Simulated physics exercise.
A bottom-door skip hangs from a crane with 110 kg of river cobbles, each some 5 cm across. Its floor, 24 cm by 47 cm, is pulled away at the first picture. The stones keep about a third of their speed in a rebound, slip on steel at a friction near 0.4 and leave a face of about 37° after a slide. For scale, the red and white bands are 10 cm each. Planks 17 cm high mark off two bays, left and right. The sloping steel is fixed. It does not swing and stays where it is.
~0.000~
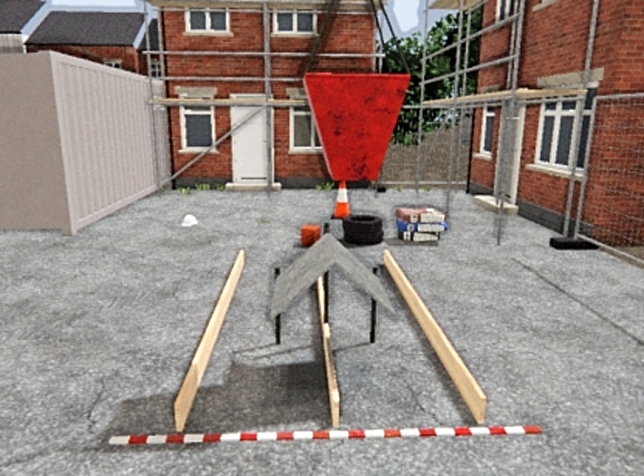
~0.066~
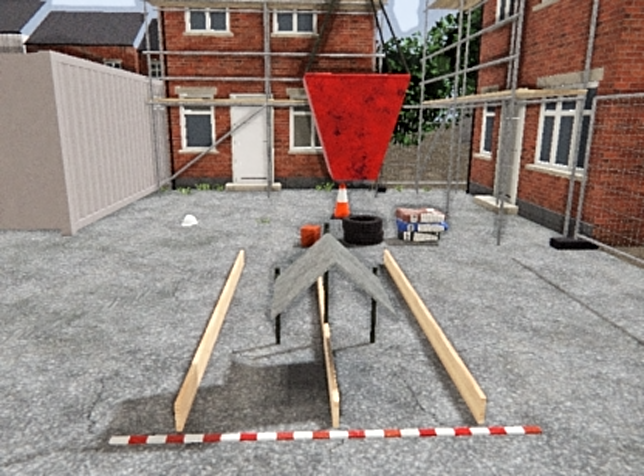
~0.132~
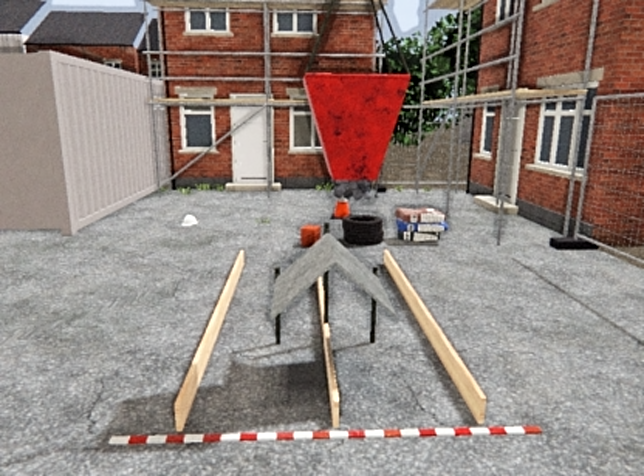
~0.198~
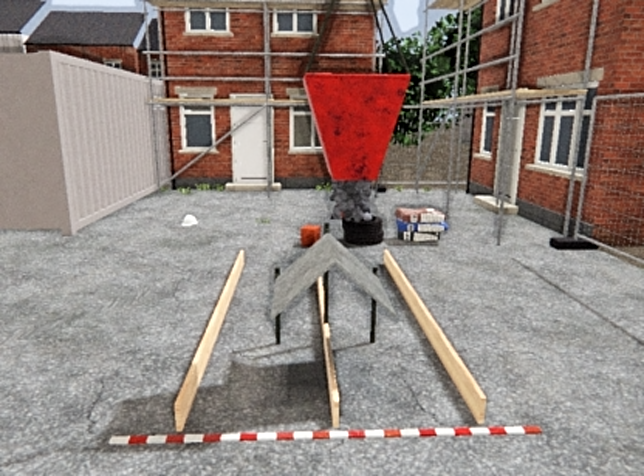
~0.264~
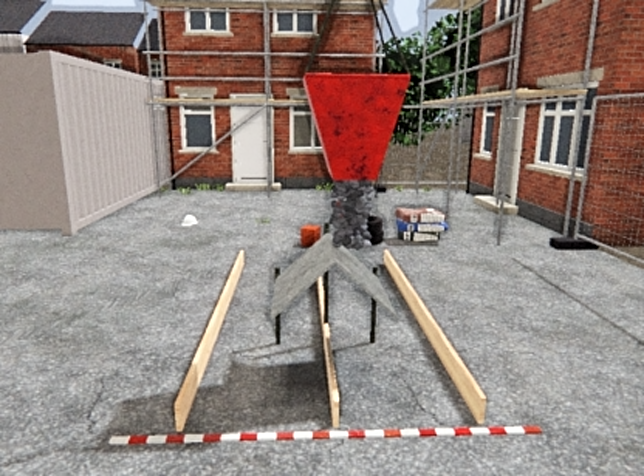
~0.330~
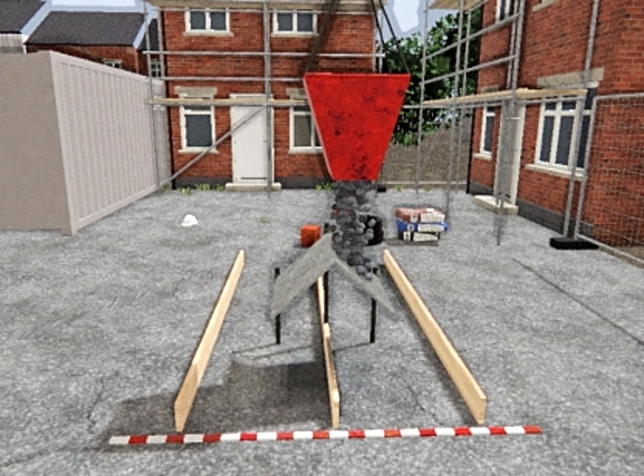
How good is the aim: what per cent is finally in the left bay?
Roughly 1 per cent ends in the left bay.
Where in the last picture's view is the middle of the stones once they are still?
Their middle is at about (429, 368).
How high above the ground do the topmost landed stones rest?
About 22 cm.
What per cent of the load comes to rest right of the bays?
About 10 per cent.
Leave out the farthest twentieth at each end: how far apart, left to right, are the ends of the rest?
About 90 cm.
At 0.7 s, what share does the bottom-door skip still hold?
About 15 per cent.
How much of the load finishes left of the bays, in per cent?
About 0 per cent.
After 0.7 s, 15 % in the bottom-door skip, 37 % on the steel, 48 % falling or lying in the right bay; the stones farthest right are at (454, 356).
After 1.1 s, 0 % in the bottom-door skip, 12 % on the steel, 1 % falling or lying in the left bay, 84 % falling or lying in the right bay, 4 % falling or lying right of the bays; the stones farthest right are at (512, 358).
After 1.7 s, 0 % in the bottom-door skip, 1 % falling or lying in the left bay, 88 % falling or lying in the right bay, 10 % falling or lying right of the bays; the stones farthest right are at (584, 362).
After 2.6 s, 0 % in the bottom-door skip, 1 % falling or lying in the left bay, 88 % falling or lying in the right bay, 10 % falling or lying right of the bays; the stones farthest right are at (615, 369).
After 4.5 s, 0 % in the bottom-door skip, 1 % in the left bay, 88 % in the right bay, 10 % right of the bays; the stones farthest right are at (615, 369).
